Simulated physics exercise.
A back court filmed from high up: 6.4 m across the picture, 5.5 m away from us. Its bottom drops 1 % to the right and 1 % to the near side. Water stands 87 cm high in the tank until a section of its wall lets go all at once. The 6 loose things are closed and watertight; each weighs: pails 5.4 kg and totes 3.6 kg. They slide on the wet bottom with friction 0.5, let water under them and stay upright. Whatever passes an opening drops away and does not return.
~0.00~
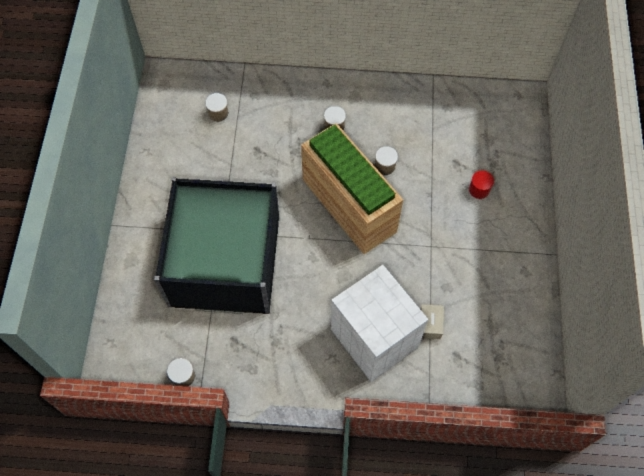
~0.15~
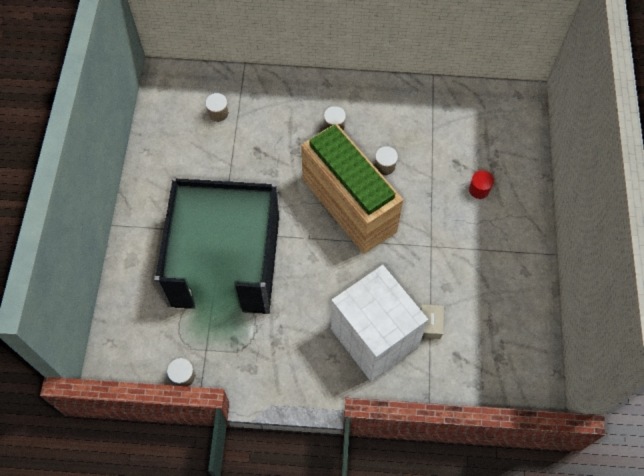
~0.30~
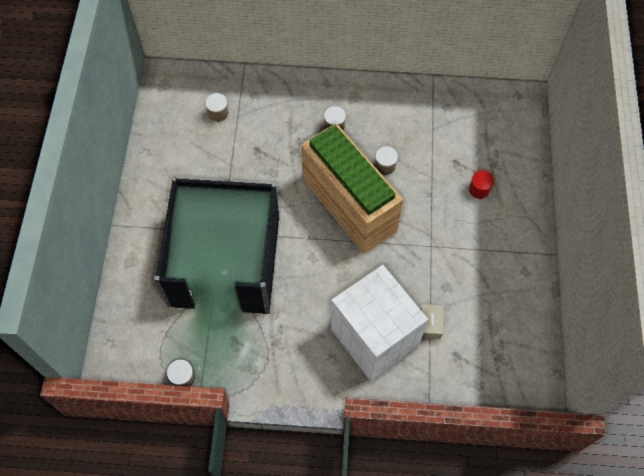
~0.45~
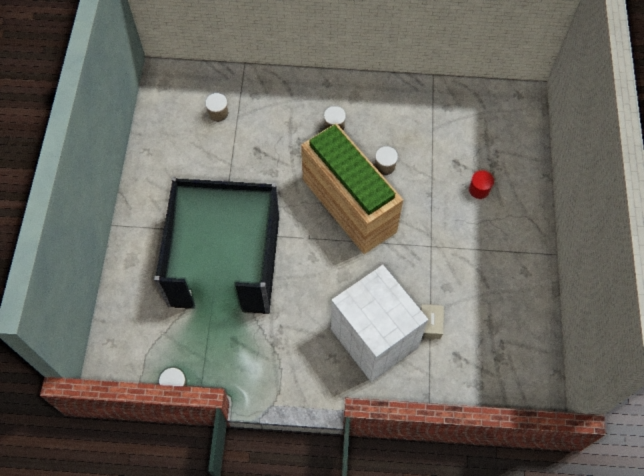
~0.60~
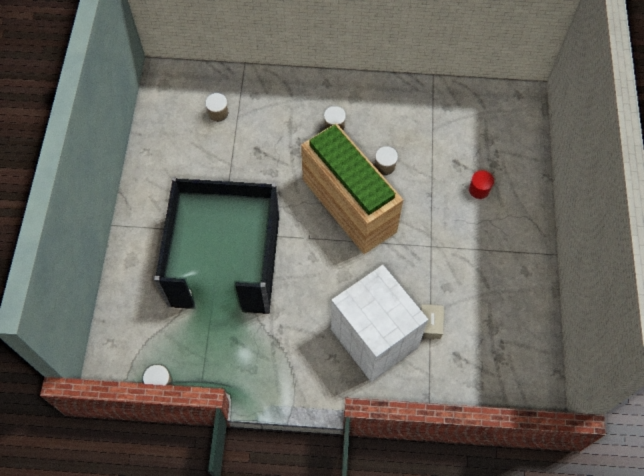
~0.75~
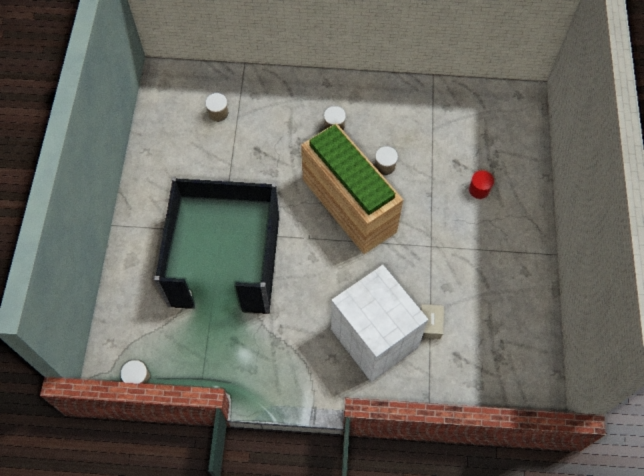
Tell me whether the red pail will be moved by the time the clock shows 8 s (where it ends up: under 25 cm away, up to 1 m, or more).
The red pail stays put.
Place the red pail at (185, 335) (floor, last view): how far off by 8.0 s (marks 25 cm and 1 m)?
It gets carried off.
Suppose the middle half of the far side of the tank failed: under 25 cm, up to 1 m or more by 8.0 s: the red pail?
Then the red pail gets carried off.
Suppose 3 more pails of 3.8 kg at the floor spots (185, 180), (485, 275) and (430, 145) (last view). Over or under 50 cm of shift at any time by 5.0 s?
In that order: More, under, under.
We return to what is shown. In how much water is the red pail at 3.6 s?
Roughly 0 cm.
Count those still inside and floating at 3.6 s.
At that moment 0.
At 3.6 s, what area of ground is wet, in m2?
Roughly 15 m2.
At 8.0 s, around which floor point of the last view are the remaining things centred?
Near (362, 168).
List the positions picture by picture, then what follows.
The first picture shows the red pail at (483, 180), on the bottom; water covers 1.8 m2; 0 of 6 have shifted.
The second picture shows the red pail at (483, 180), on the bottom; water covers 2.3 m2; 0 of 6 have shifted.
The third picture shows the red pail at (483, 180), on the bottom; 3.1 m2 under water; 0 of 6 have shifted.
The fourth picture shows the red pail at (483, 180), on the bottom; water covers 3.7 m2; 1 of 6 have shifted.
The fifth picture shows the red pail at (483, 180), on the bottom; water covers 4.1 m2; 1 of 6 have shifted.
The sixth picture shows the red pail at (483, 180), on the bottom; 4.6 m2 under water; 1 of 6 have shifted.
After 1.6 s the red pail is near (483, 180), 0.0 m from its start, aground; 0 of 6 are out; 0 afloat.
After 3.6 s the red pail is near (483, 180), 0.0 m from its start, aground; 0 of 6 are out; 0 afloat.
After 5.6 s the red pail is near (483, 180), 0.0 m from its start, aground; 0 of 6 are out; 1 afloat.
After 8.0 s the red pail is near (483, 180), 0.0 m from its start, aground; 0 of 6 are out; 0 afloat.
